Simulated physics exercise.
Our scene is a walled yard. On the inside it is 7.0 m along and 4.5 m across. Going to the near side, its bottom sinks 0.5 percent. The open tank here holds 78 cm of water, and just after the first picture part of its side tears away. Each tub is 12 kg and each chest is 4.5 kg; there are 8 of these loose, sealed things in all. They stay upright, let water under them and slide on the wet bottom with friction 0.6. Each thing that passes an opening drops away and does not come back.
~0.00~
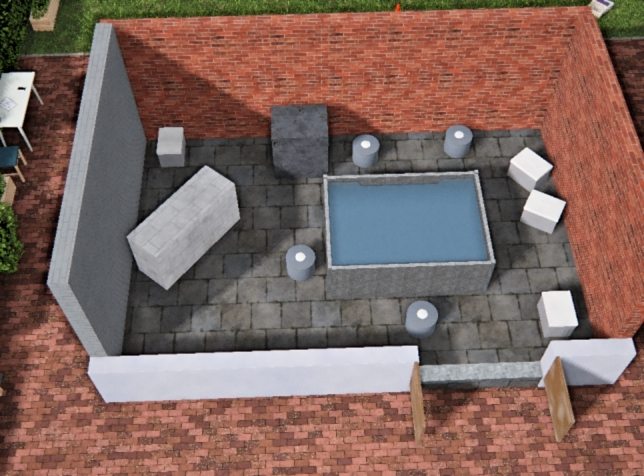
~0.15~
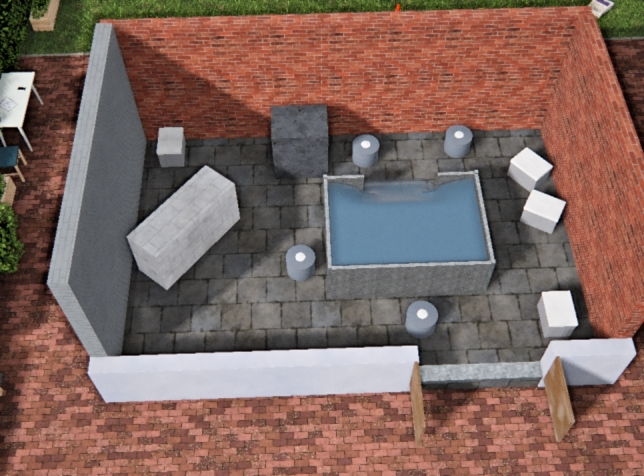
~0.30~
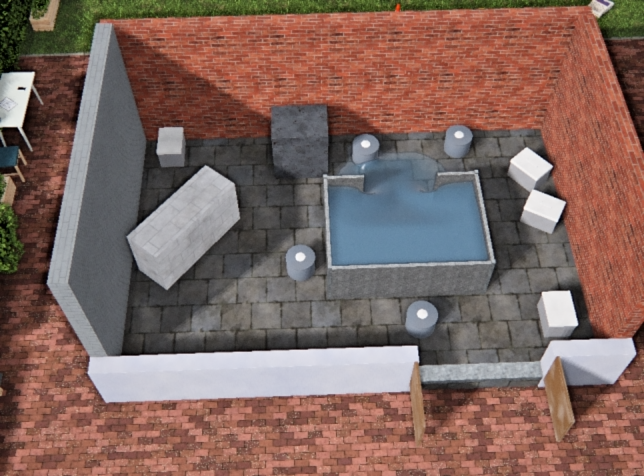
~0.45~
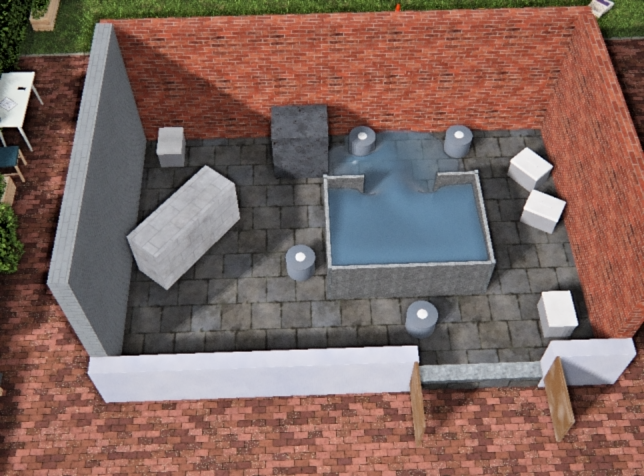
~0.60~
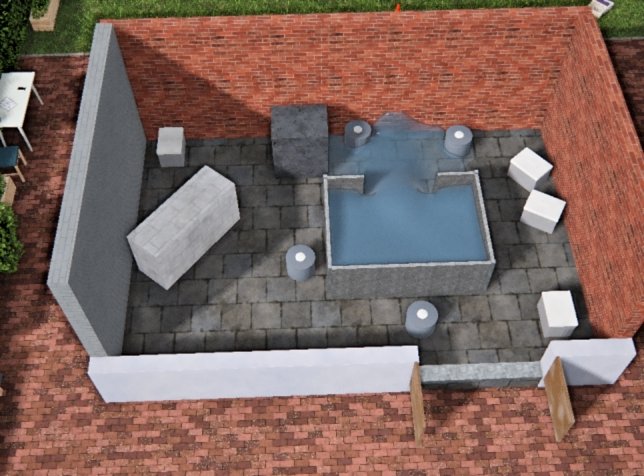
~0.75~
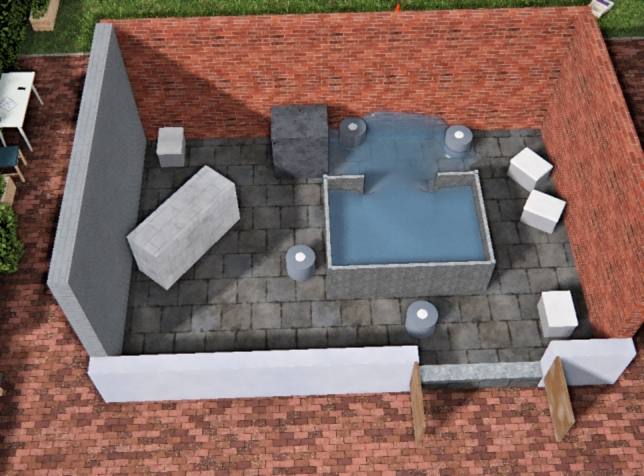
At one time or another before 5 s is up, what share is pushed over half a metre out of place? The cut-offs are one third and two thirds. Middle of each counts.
The share is at least two thirds.
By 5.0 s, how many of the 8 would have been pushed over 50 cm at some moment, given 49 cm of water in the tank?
I count 5 of them in that case.
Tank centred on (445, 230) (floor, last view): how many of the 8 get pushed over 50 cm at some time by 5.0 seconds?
Then 7.
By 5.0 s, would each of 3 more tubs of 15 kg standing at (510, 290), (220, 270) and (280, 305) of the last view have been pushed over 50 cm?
Order as listed: Beyond half a metre / inside half a metre / inside half a metre.
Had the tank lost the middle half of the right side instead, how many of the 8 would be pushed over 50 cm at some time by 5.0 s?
In that case the number is 6.
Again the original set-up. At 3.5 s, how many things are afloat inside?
3.
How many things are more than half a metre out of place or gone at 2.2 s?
At that time I count 3.
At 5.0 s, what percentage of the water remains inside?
About 96 per cent.
After 1.1 s 0 of 8 are over 50 cm from their spots; 1 afloat.
After 2.2 s 3 of 8 are over 50 cm from their spots; 3 afloat.
After 3.5 s 5 of 8 are over 50 cm from their spots; 3 afloat.
After 5.0 s 6 of 8 are over 50 cm from their spots, and 6 have been at some point; 2 afloat.
